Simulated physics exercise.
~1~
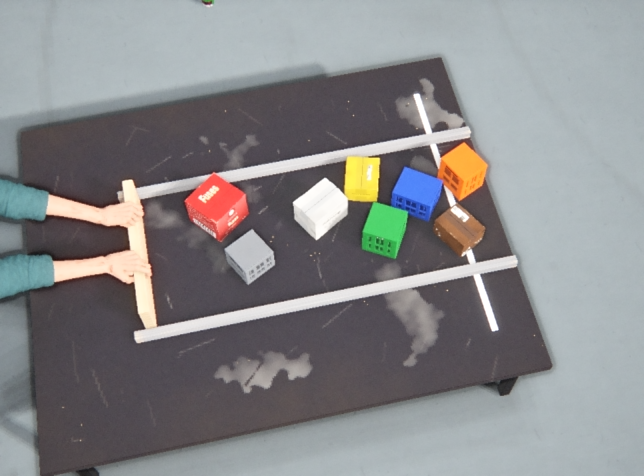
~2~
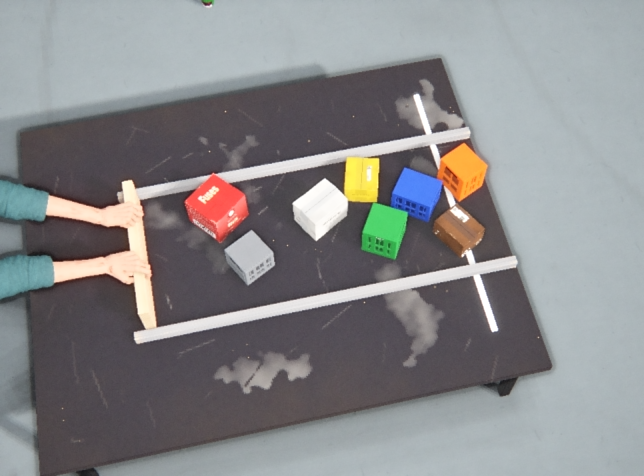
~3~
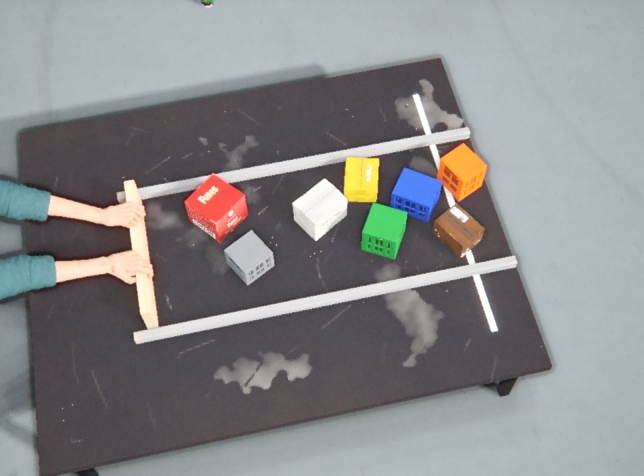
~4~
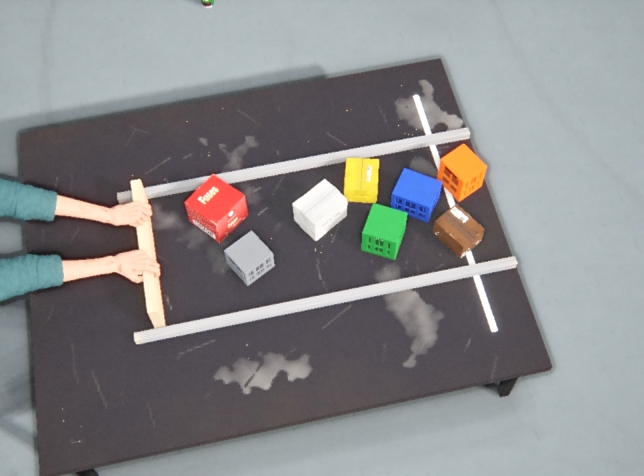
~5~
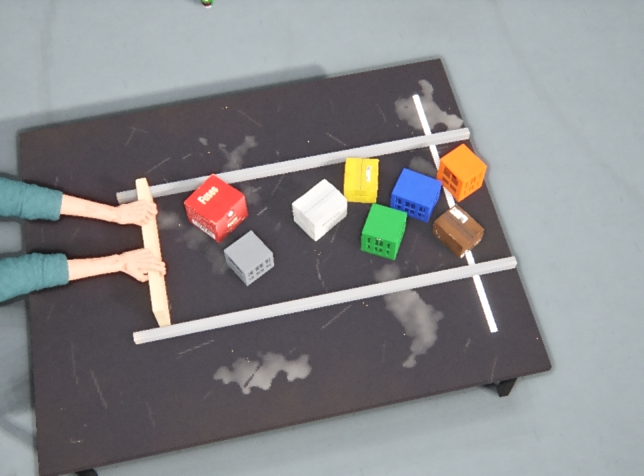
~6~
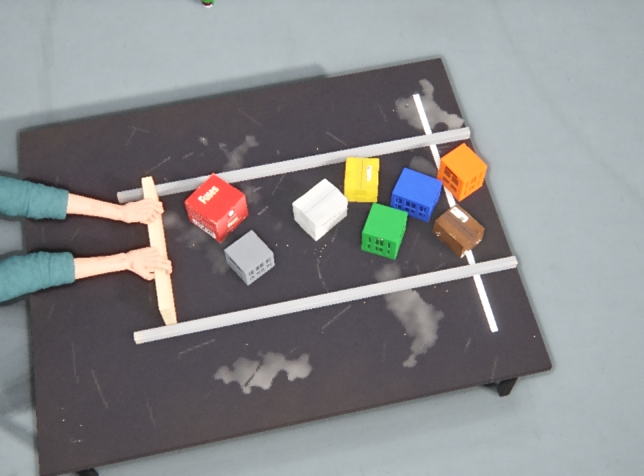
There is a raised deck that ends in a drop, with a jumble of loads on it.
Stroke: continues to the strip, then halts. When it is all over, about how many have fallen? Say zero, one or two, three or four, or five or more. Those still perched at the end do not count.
When it is all over, the number fallen is five or more.
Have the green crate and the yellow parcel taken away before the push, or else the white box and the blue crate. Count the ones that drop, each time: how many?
I'd say 4 the first time and 4 the second time.
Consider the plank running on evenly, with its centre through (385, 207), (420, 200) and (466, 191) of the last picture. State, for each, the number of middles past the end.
That makes 1, 3, 7.
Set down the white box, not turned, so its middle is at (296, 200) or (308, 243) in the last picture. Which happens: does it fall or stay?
It topples off, then topples off.
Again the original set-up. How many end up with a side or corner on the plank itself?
2 in contact.
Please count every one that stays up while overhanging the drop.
It's 1.
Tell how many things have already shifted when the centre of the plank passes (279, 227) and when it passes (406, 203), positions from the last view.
At the first spot 3, then 8.
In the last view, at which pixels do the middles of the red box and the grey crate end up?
Going in order: First (472, 161), then (479, 221).
Soon after, none off yet; orange crate at rest near (461, 173); brown parcel at rest near (458, 231); blue crate at rest near (416, 195).
After that, none off yet; orange crate moving near (464, 171); brown parcel at rest near (459, 231); blue crate displaced a little near (435, 187).
In the end, the number that fall off is five or more; gone, white box, yellow parcel, green crate, blue crate, brown parcel and orange crate.
